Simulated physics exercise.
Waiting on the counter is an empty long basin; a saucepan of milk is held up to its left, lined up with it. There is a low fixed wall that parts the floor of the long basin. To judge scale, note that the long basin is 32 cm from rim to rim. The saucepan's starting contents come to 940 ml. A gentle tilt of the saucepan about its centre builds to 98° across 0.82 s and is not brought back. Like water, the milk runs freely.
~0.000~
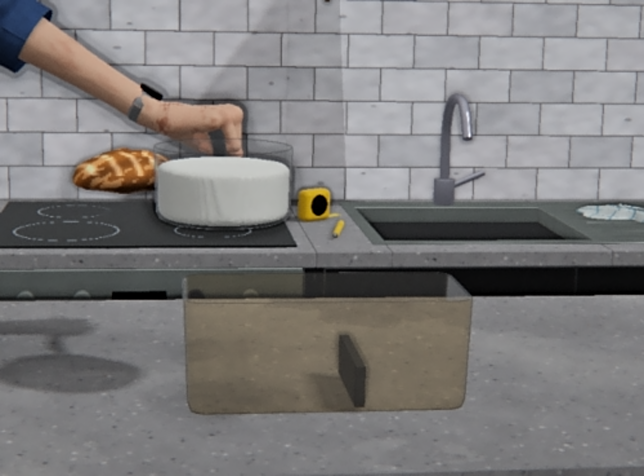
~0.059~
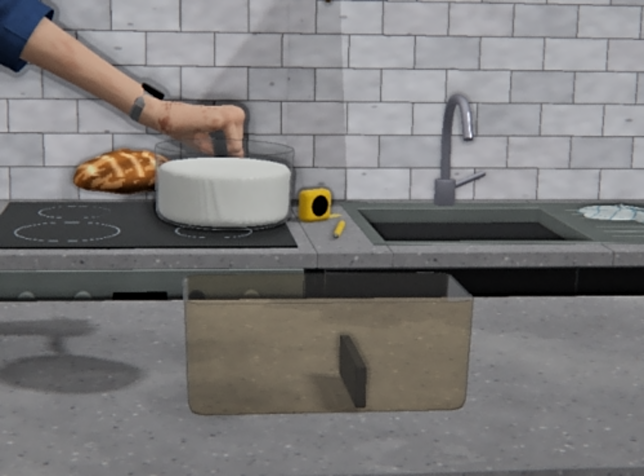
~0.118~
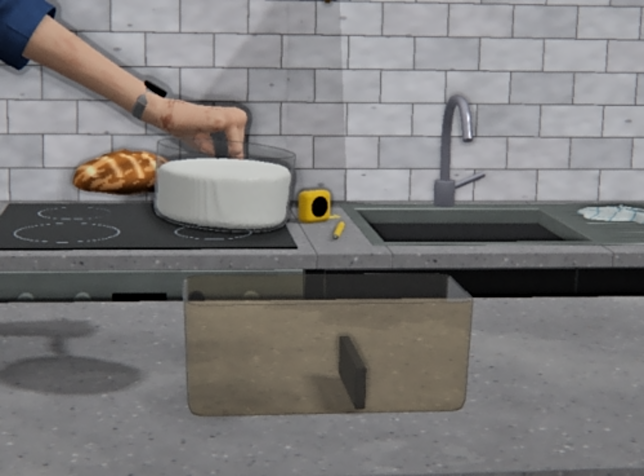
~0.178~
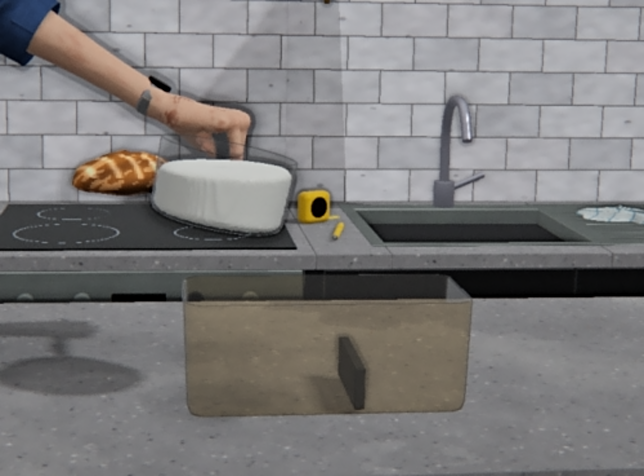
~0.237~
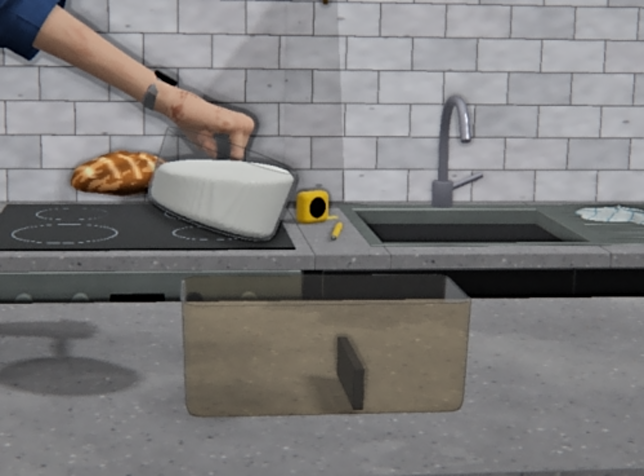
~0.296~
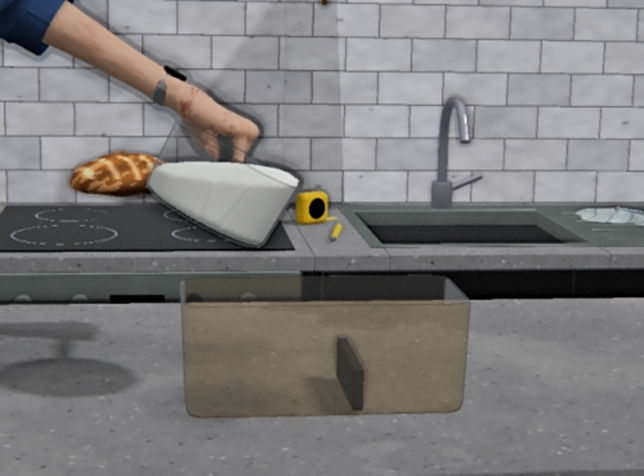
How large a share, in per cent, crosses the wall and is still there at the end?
A share of about 28 per cent.
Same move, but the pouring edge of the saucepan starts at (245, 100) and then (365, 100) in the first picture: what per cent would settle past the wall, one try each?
Respectively 5 and 75 %.
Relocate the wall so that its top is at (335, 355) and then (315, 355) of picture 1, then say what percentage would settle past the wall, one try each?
I'd put it at about 50 per cent for the first and about 70 per cent for the second.
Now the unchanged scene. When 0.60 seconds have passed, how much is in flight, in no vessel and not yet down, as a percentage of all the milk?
Some 34 per cent.
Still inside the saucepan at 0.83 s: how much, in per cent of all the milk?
I'd estimate some 12 per cent.
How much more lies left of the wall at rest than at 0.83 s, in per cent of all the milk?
Near 18 percent, give or take.
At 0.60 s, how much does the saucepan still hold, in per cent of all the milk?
I reckon about 42 in a hundred is still held.
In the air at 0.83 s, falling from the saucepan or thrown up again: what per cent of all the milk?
It comes to some 7 percent of the total.
Then, 0.60 s in, the tilt is 82° and 42 per cent is still to pour, 14 is left of the wall and 10 right of it.
Then, 0.83 s in, the tilt is 98° and 11 per cent is still to pour, 53 is left of the wall and 29 right of it.
Then, 1.06 s in, the tilt is 98° and 2 per cent is still to pour, 66 is left of the wall and 28 right of it.
Then, 1.32 s in, the tilt is 98° and 0 per cent is still to pour, 70 is left of the wall and 28 right of it.
Finally, 71 per cent lies left of the wall, 28 right of it and 2 outside.
